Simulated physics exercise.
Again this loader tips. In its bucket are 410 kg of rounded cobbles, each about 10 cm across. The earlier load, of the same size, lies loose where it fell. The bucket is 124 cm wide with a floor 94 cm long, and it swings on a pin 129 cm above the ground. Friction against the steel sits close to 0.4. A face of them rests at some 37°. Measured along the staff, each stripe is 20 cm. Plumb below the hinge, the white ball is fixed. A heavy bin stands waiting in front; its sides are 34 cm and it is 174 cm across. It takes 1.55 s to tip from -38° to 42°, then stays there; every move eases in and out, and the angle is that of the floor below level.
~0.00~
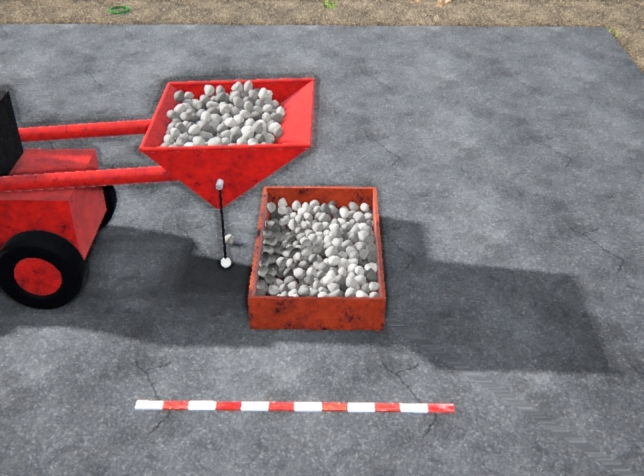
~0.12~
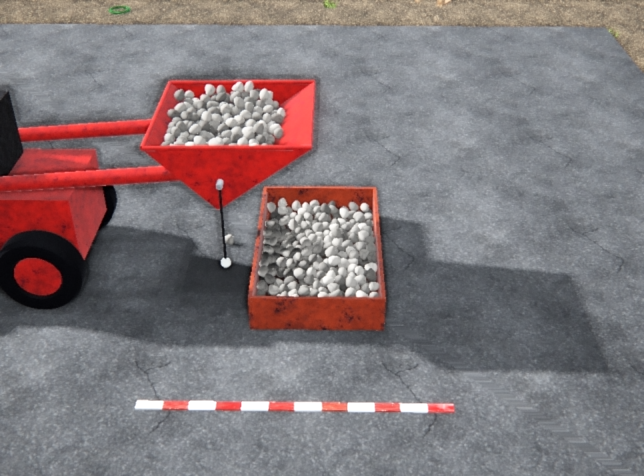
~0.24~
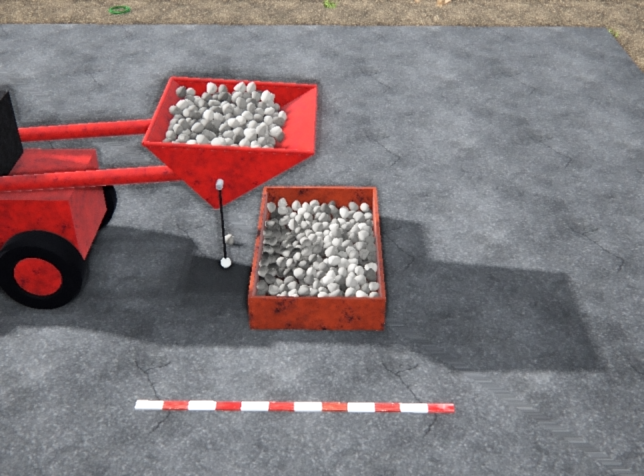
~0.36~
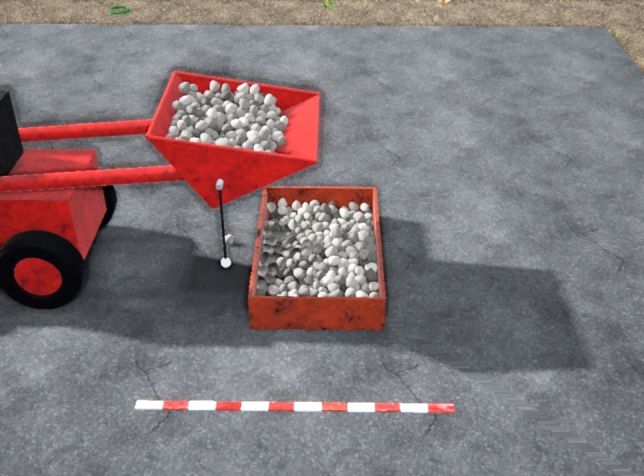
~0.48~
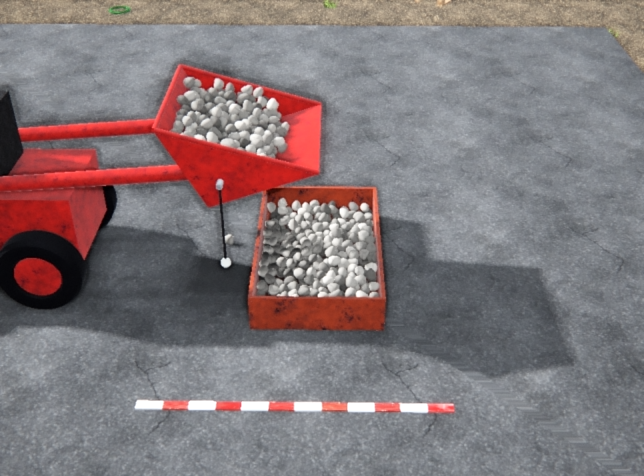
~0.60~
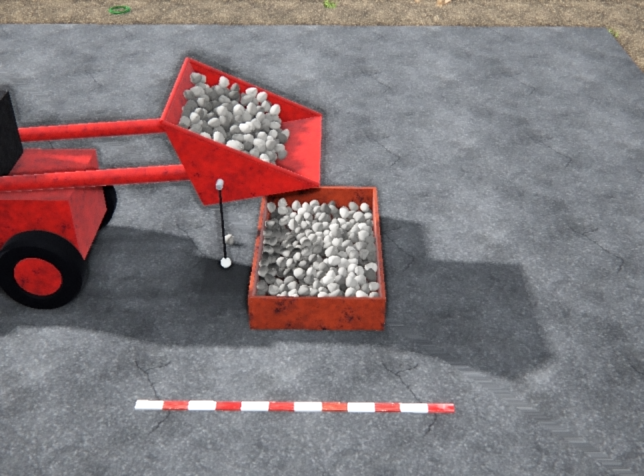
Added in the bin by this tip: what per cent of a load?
Around 98 %.
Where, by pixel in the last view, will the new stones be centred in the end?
They end up centred around (330, 242).
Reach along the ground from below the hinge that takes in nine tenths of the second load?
Distance: Roughly 120 cm.
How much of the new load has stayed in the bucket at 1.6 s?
Close to 35 per cent of the load.
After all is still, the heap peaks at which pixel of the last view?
Look near (330, 231).
After 1.2 s the floor is at 29°; in per cent of one load, 99 in the bucket, 101 in the bin; the foremost stones are at (371, 258).
After 1.6 s the floor is at 42°; in per cent of one load, 37 in the bucket, 163 in the bin; the foremost stones are at (372, 266).
After 2.0 s the floor is at 42°; in per cent of one load, 1 in the bucket, 198 in the bin, 1 beside or beyond the bin; the foremost stones are at (377, 258).
After 4.8 s the floor is at 42°; in per cent of one load, 0 in the bucket, 197 in the bin, 2 beside or beyond the bin; the foremost stones are at (412, 268). Net gain in the bin, 98.
